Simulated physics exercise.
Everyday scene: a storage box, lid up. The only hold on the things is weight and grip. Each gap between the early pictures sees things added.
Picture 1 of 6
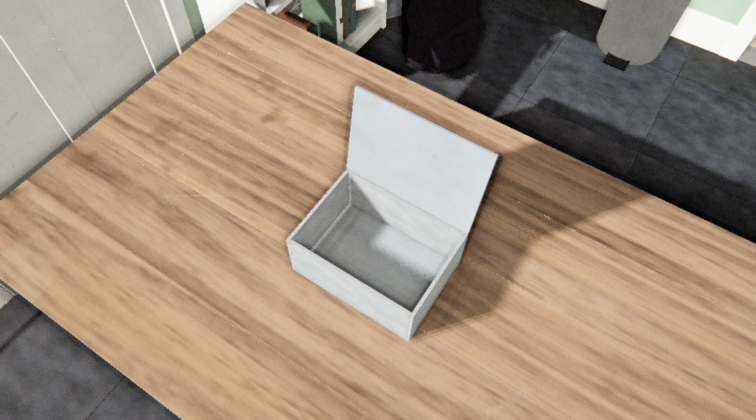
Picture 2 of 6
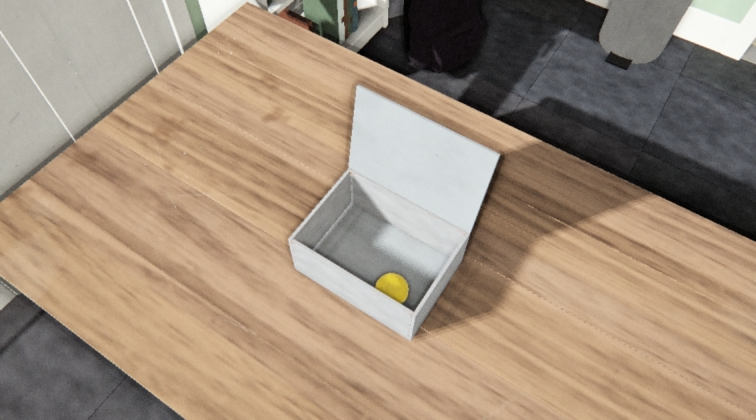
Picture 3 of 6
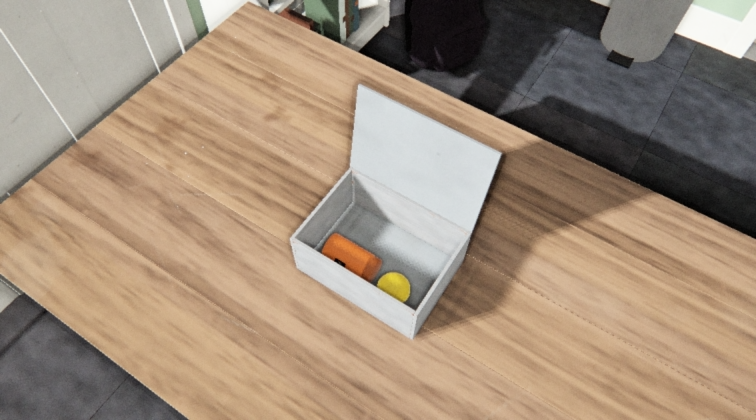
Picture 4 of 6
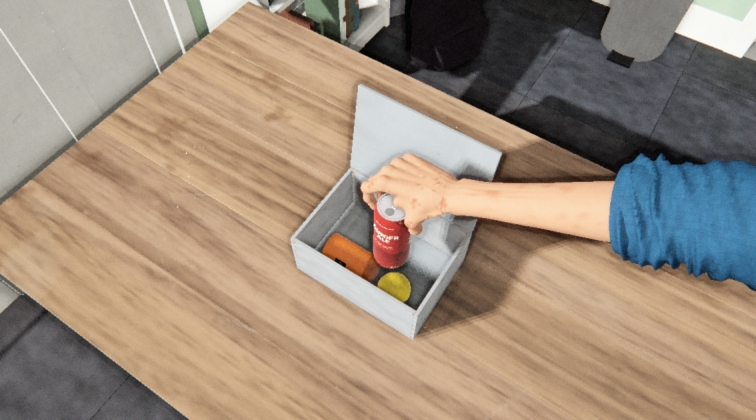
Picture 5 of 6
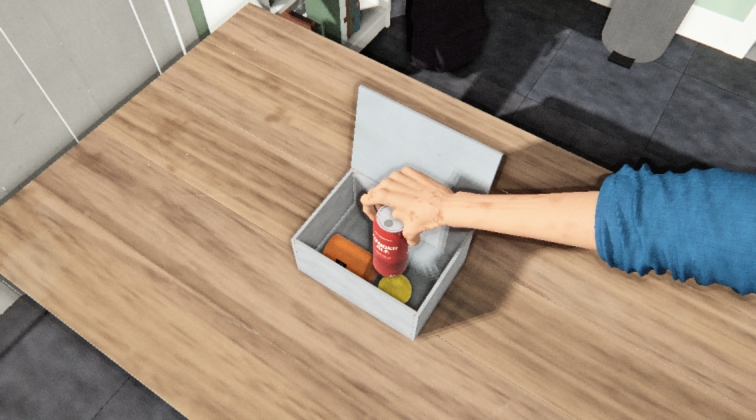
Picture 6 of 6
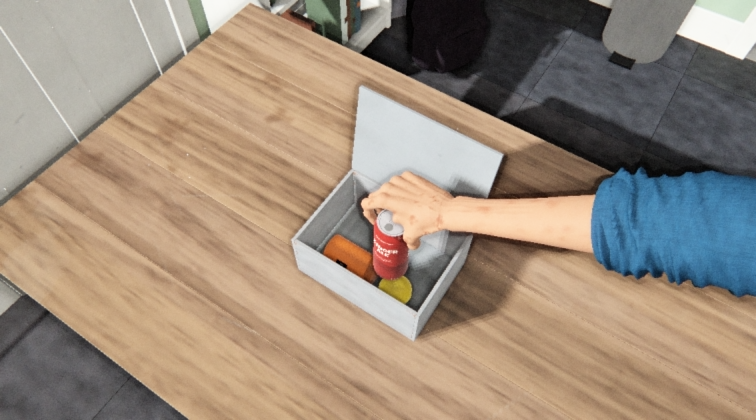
A hand lowers a red can into an open box holding yellow and orange items.
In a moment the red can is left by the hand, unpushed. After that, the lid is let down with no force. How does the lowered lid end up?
It ends up shut.
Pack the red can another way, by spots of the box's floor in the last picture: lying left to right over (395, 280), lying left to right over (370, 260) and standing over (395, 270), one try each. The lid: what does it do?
The first placement leaves the lid fully closed, the second fully closed, and the third partly open.
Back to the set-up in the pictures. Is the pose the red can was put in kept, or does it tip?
Well, it ends up skewed.
Then, 0.90 s after the last picture, lid starting down; red can on its side near (403, 243); yellow lemon rolled a little.
Then, 1.70 s after the last picture, lid 49° above the rim; red can on its side near (400, 246); yellow lemon rolled a little.
At rest, lid shut; tipped over in the box, red can; the other 2 in place. Seen from the same camera at the end, red can near (399, 248).
